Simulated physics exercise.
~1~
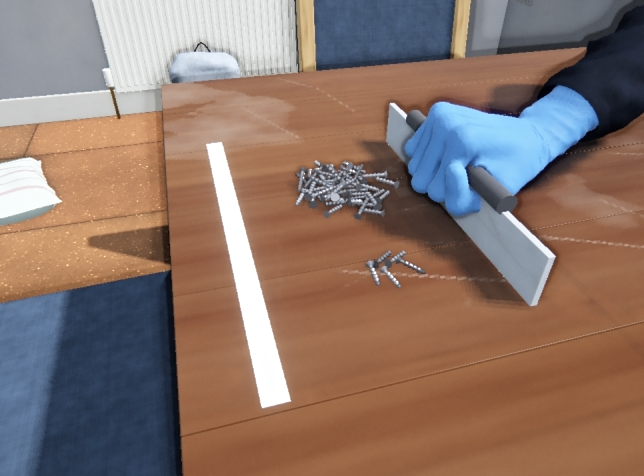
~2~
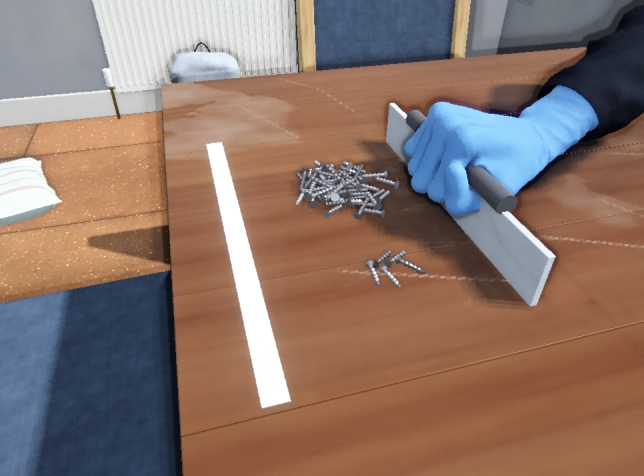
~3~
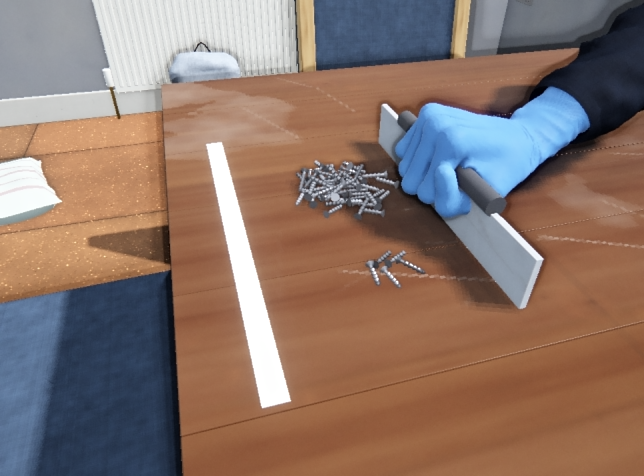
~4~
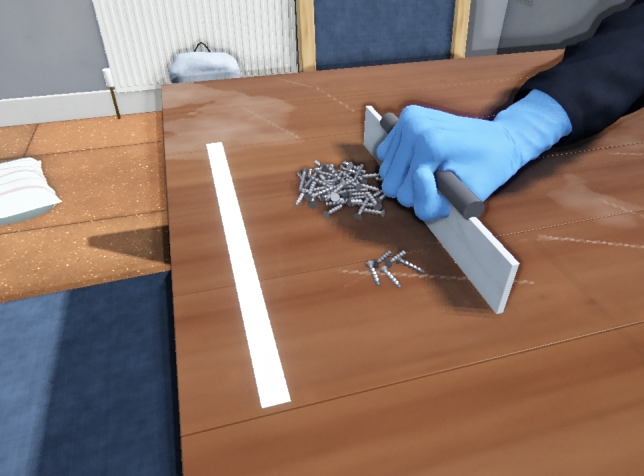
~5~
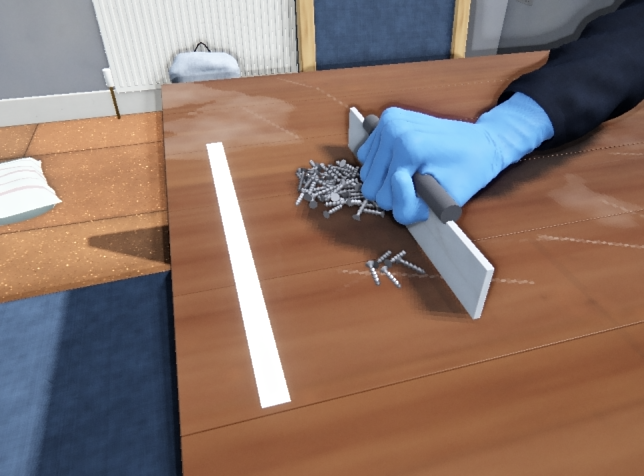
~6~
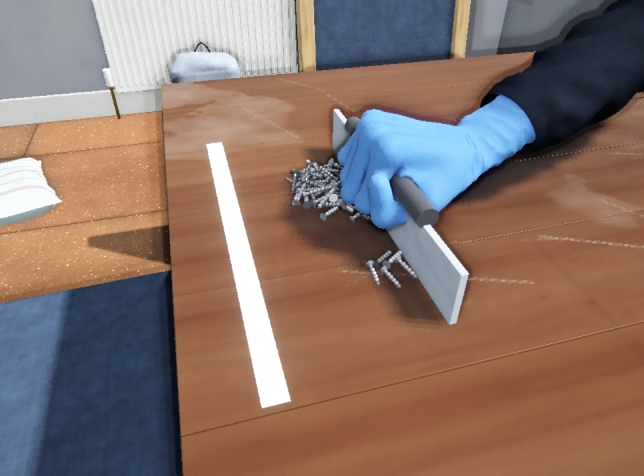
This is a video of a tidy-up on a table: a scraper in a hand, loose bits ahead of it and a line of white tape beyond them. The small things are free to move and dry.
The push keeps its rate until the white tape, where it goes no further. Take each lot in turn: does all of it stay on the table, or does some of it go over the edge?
The near lot stays wholly on the table; the far lot loses some over the edge.
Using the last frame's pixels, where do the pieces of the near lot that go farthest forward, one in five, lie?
My best guess is around (201, 223) in the final picture.
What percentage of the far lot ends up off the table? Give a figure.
Share: Approx. 20 in a hundred.
Then, 0.60 s past the last view, scraper still moving, near (302, 182); near lot all on the table, its front near (323, 311); far lot all on the table, its front near (230, 204).
Then, 1.23 s past the last view, scraper stopped at the white tape; near lot all on the table, its front near (205, 219); far lot a small part over the edge.
Then, 1.51 s past the last view, scraper stopped at the white tape; near lot all on the table, its front near (210, 344); far lot about a quarter over the edge.
Finally, scraper stopped at the white tape; near lot all on the table, its front near (210, 344); far lot about a quarter over the edge.
